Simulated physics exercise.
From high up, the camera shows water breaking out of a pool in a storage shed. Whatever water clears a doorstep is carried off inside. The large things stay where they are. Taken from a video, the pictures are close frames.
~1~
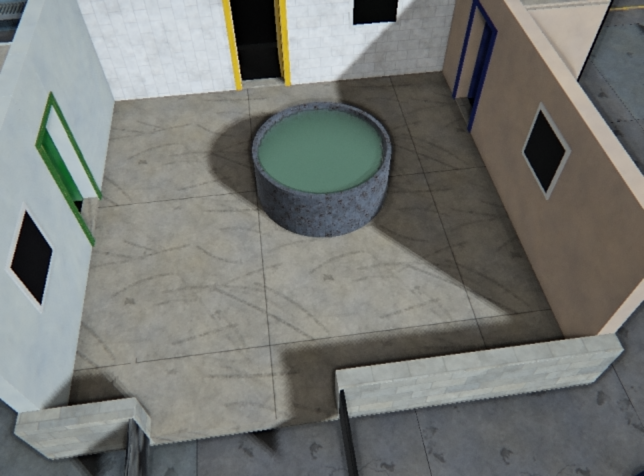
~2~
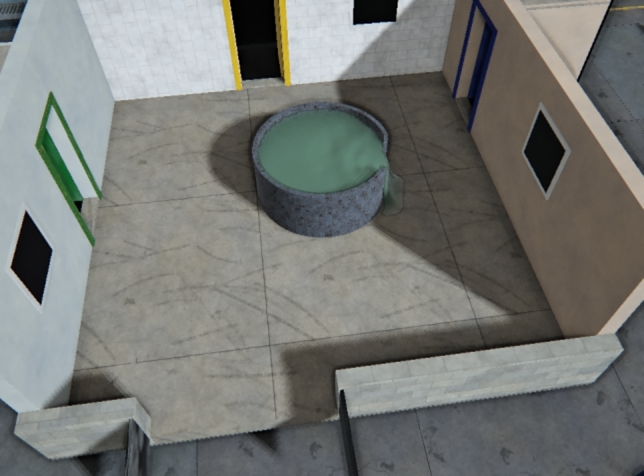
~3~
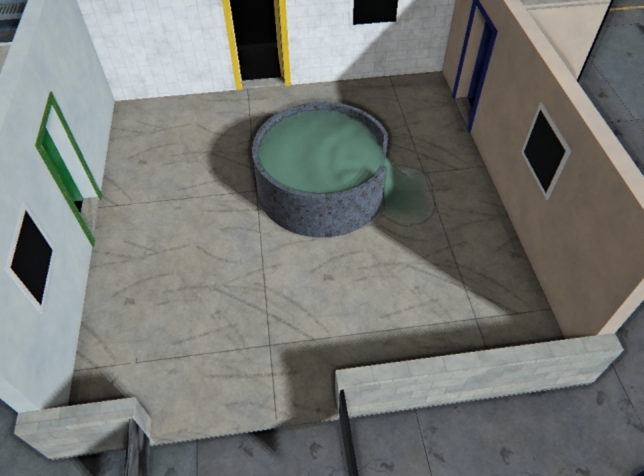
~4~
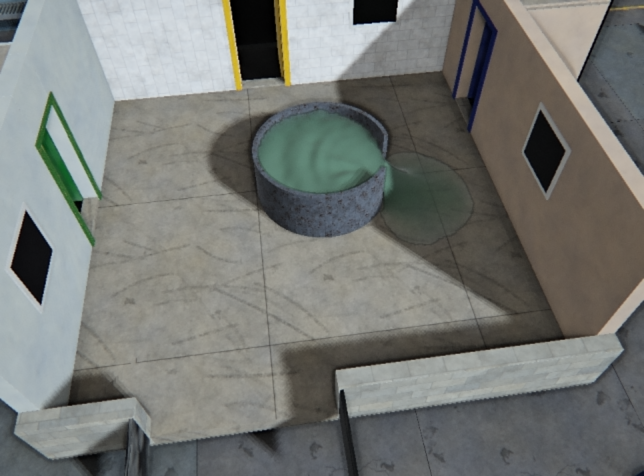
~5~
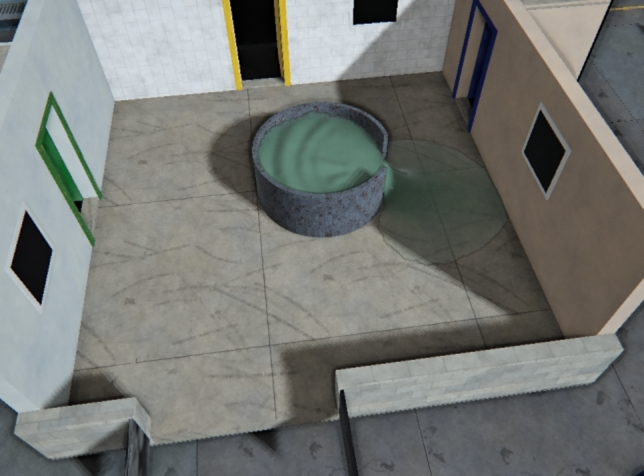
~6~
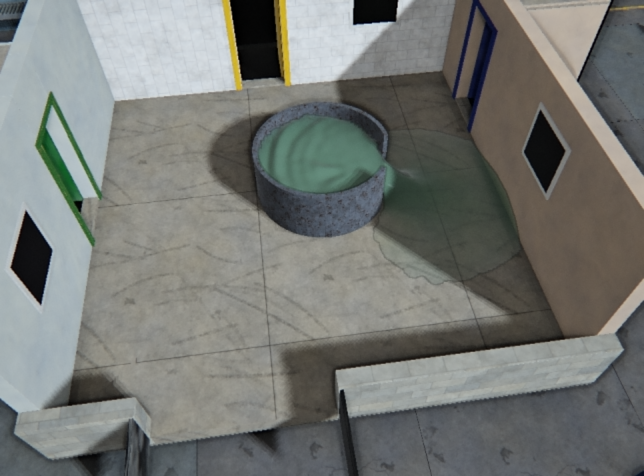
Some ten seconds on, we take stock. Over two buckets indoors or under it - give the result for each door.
The blue door comes in over. The green door comes in under. The yellow door comes in under.
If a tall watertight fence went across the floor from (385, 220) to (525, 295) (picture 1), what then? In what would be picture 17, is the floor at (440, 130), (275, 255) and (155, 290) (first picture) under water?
The first is inundated, the second still bare and the third still bare.
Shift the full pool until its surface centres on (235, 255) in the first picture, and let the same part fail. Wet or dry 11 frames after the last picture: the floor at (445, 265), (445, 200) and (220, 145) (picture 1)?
Going through the three places: In the spill, in the spill, out of reach.
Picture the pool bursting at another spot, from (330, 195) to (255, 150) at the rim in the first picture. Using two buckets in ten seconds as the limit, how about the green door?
Green: Exceeds it.
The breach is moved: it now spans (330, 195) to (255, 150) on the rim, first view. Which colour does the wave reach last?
The door marked blue.
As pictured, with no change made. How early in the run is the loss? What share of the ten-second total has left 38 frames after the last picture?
It should be close to 50 percent by then.
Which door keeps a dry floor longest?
The green door.
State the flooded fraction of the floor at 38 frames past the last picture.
That works out to some 90 in a hundred.
A moment on, water covers 20 % of the floor; the blue door under two buckets in, the green door not reached, the yellow door not reached.
Next, water covers 25 % of the floor; the blue door under two buckets in, the green door not reached, the yellow door not reached.
Then, water covers 45 % of the floor; the blue door over two buckets in, the green door not reached, the yellow door wet at the sill, nothing in.
Later, water covers 90 % of the floor; the blue door over two buckets in, the green door wet at the sill, nothing in, the yellow door wet at the sill, nothing in.
In the end, water covers 100 % of the floor; the blue door over two buckets in, the green door under two buckets in, the yellow door wet at the sill, nothing in.
